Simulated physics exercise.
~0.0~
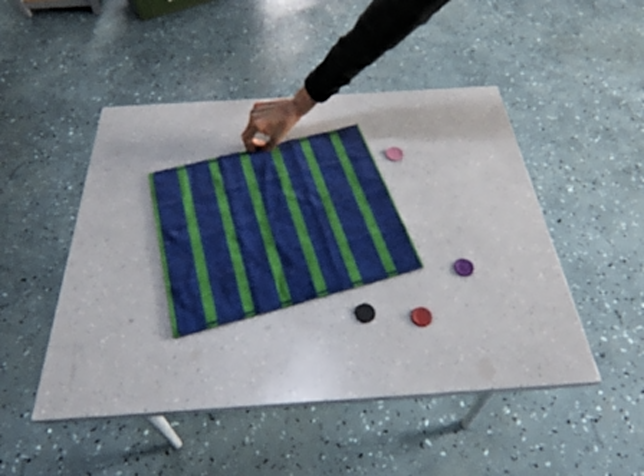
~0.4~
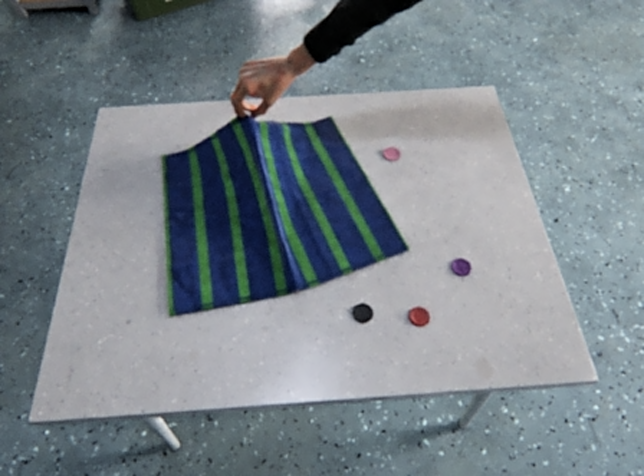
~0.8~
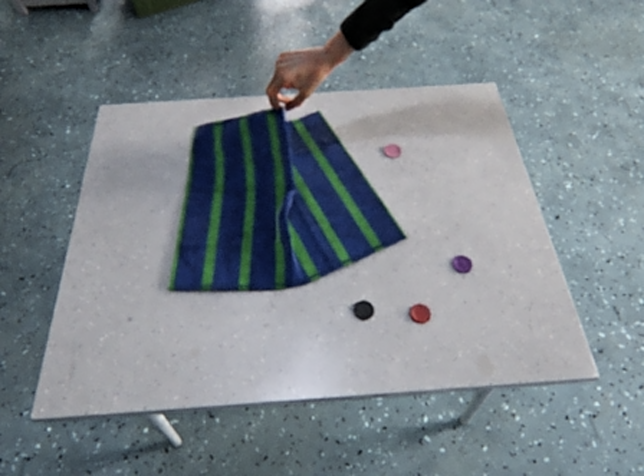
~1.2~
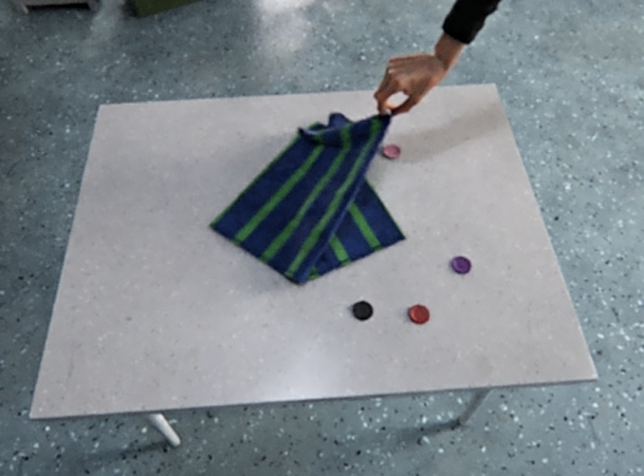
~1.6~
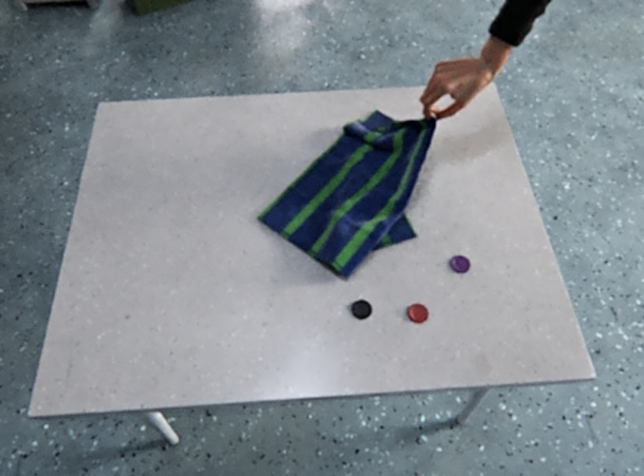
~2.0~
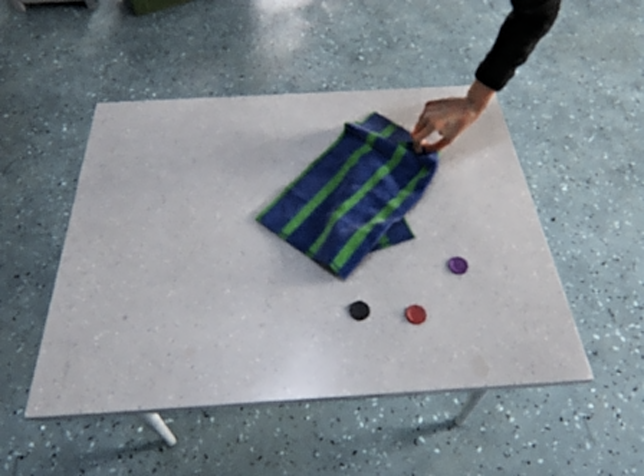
Striped blue and green cloth being pinched by a hand, lifted and folded rightward across a table, ending crumpled over the pink disc.
